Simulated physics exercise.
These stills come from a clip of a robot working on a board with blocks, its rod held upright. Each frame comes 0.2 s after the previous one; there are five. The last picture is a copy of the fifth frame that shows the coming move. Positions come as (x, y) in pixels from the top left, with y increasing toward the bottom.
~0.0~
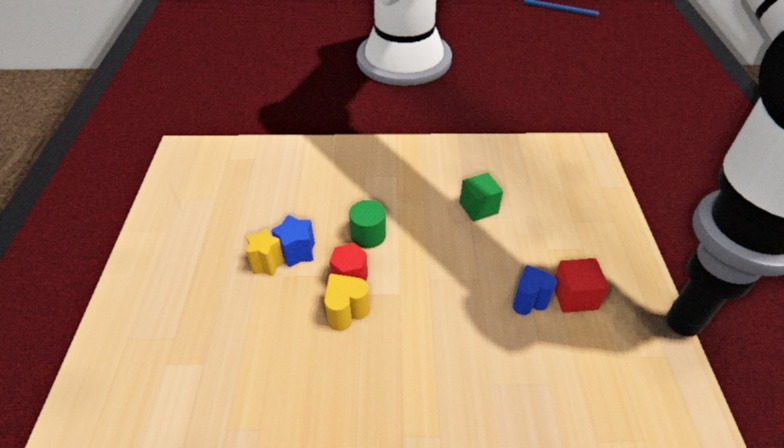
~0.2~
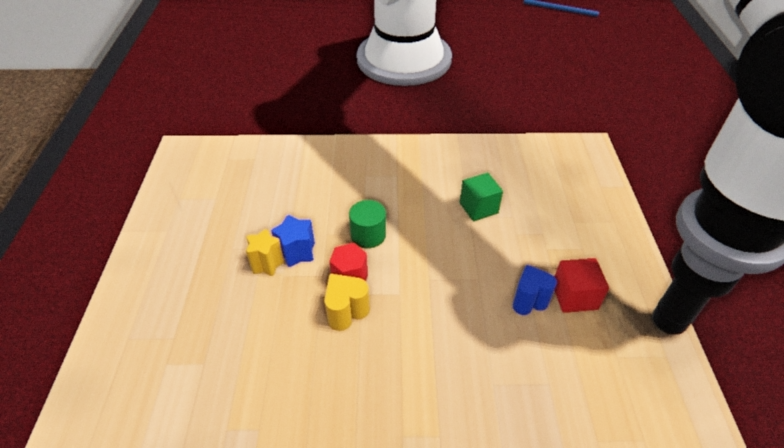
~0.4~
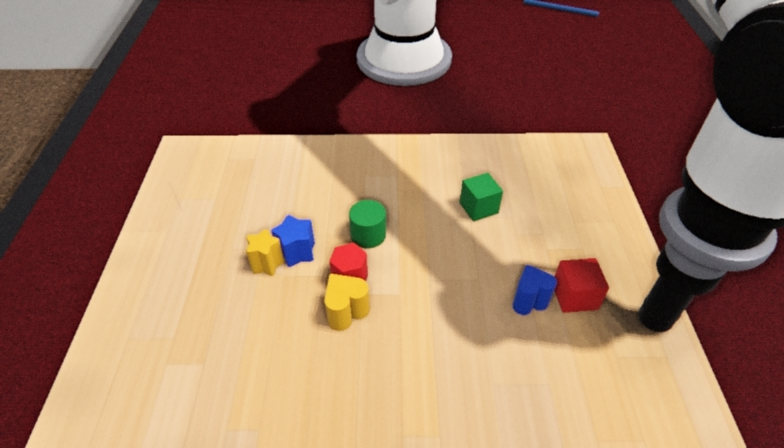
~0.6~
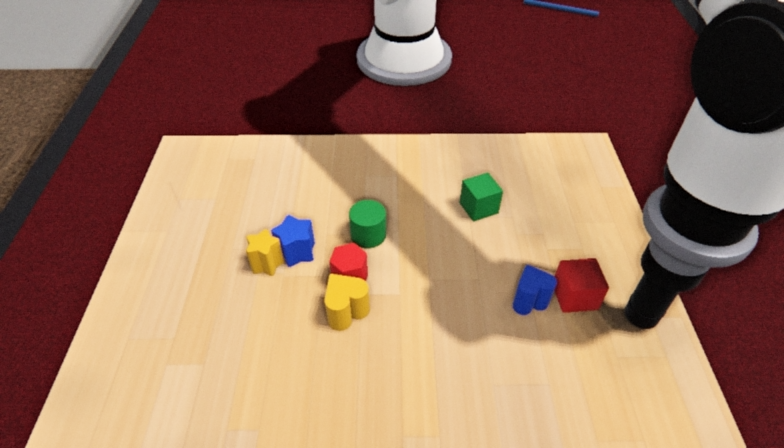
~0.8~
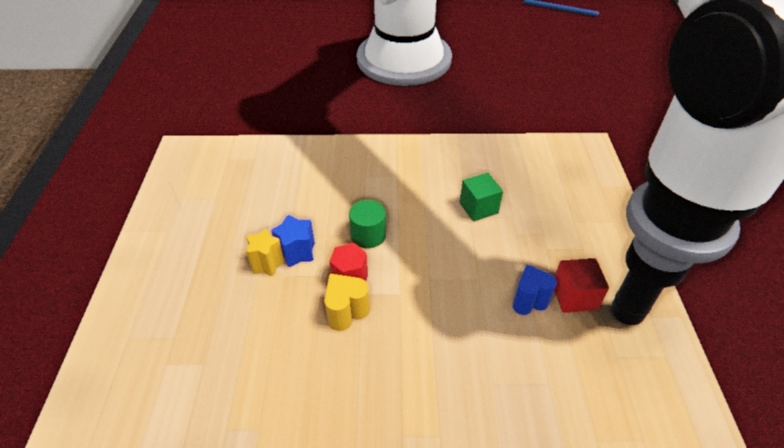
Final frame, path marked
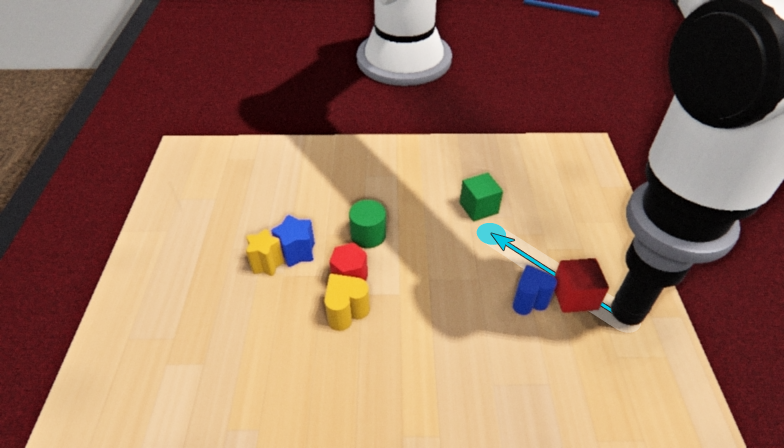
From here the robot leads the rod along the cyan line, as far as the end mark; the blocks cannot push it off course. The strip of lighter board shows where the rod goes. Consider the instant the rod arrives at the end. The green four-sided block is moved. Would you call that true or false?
This is false.
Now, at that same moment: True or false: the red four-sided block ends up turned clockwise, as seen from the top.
False - the claim does not hold.
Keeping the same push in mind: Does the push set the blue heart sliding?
Final answer: Yes.
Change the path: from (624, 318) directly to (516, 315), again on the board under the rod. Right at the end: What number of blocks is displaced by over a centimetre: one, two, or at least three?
Two.
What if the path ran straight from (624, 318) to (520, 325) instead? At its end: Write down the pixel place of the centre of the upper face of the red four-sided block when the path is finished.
I'd say the red four-sided block ends with its top centre at (559, 265).
Drawn move, from (624, 318) to (491, 234).
What follows on the original path. One third of the way, rod (578, 282); blue heart (517, 279), turned 30° anticlockwise; red four-sided block (542, 254), turned 15° anticlockwise.
Two thirds of the way, rod (533, 253); blue heart (510, 279), turned 55° anticlockwise; red four-sided block (501, 243), turned 70° anticlockwise.
At the end, rod (493, 228); green four-sided block still; blue heart (510, 279), turned 55° anticlockwise; red four-sided block (488, 239), turned 120° anticlockwise.
